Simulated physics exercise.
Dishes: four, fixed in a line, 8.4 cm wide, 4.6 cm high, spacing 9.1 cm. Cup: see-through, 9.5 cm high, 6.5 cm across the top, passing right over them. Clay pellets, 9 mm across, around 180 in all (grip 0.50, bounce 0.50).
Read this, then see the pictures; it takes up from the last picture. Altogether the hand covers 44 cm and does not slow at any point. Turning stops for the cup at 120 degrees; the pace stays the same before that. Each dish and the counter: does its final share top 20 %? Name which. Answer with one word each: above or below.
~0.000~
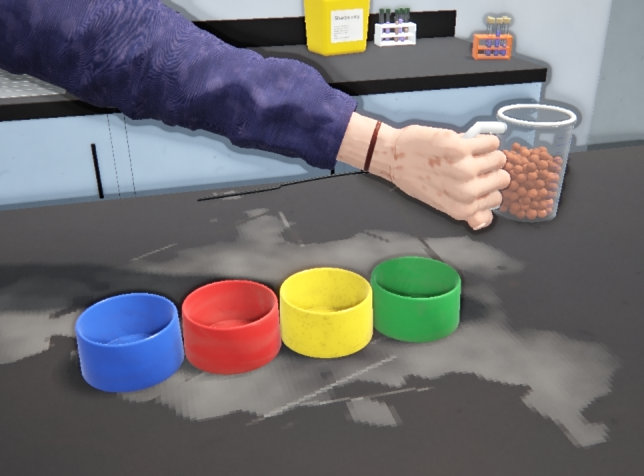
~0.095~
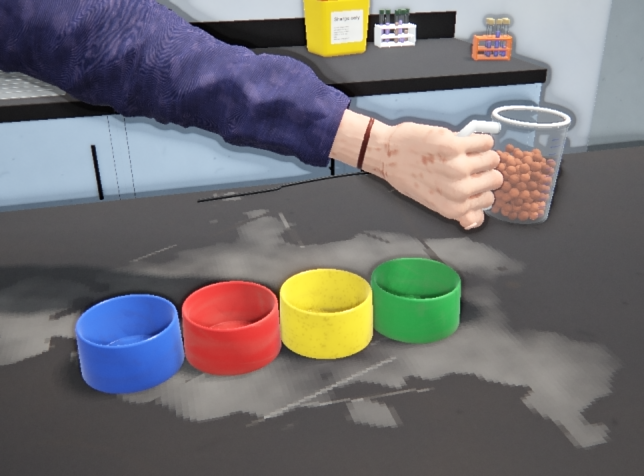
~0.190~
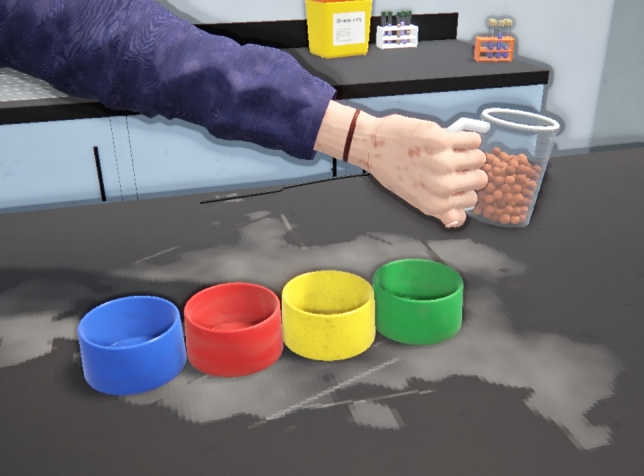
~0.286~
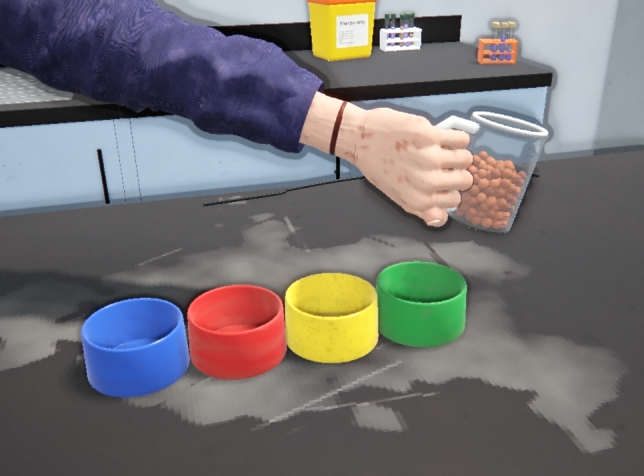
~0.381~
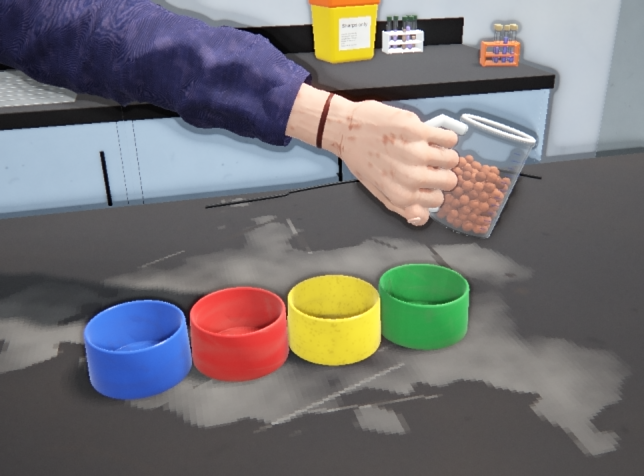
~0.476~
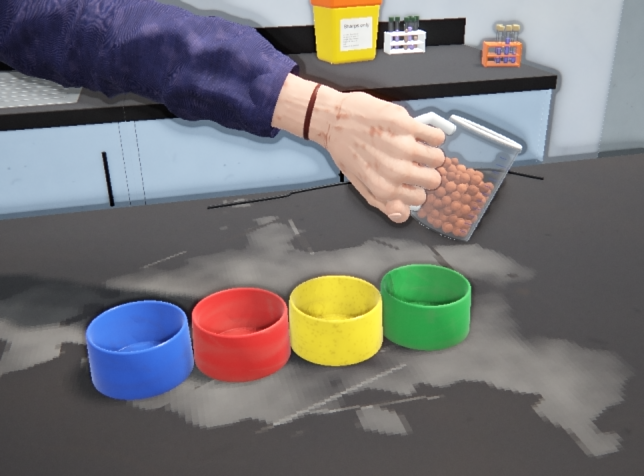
Red above, blue above, green below, yellow below, counter below.
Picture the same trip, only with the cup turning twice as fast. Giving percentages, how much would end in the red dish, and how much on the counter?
Result: Red dish 0, counter 10.
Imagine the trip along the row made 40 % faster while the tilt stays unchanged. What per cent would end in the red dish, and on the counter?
Shares: Red 0, counter 0.
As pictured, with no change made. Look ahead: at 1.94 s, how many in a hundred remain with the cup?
Reading: Approx. 90 %.
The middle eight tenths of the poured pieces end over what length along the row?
I'd put it near 12 cm.
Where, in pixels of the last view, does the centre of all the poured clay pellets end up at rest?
I'd say roughly (167, 356).
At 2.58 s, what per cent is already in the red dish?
About 30 percent up to now.
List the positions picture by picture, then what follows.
Cup at (530, 164), tilt 0 degrees, lip at (568, 112), moved 0.0 cm; middle of the pieces at (521, 178); green dish at (416, 277); yellow dish at (326, 290); red dish at (230, 304); blue dish at (127, 318), in the first frame.
Cup at (523, 166), tilt 2 degrees, lip at (562, 115), moved 0.7 cm; middle of the pieces at (513, 180), in the second frame.
Cup at (508, 169), tilt 8 degrees, lip at (551, 121), moved 2.5 cm; middle of the pieces at (498, 183), in the third frame.
Cup at (494, 173), tilt 13 degrees, lip at (540, 129), moved 4.3 cm; middle of the pieces at (482, 186), in the fourth frame.
Cup at (478, 177), tilt 19 degrees, lip at (528, 137), moved 6.2 cm; middle of the pieces at (466, 189), in the fifth frame.
Cup at (462, 180), tilt 25 degrees, lip at (514, 144), moved 8.0 cm; middle of the pieces at (448, 191); green dish at (426, 285); yellow dish at (336, 298); red dish at (240, 311); blue dish at (137, 326). The cup turns about 60 degrees a second and travels 19 cm a second, in the sixth frame.
After 1.36 s, tilt 77 degrees; cup holds 100 %.
After 1.94 s, tilt 111 degrees; cup holds 90 %, red 5 %.
After 2.58 s, tilt 120 degrees; cup holds 0 %, red 30 %, blue 60 %.
By 3.1 s all is still; red 30 %, blue 60 %, green 0 %, yellow 0 %, counter 10 %.
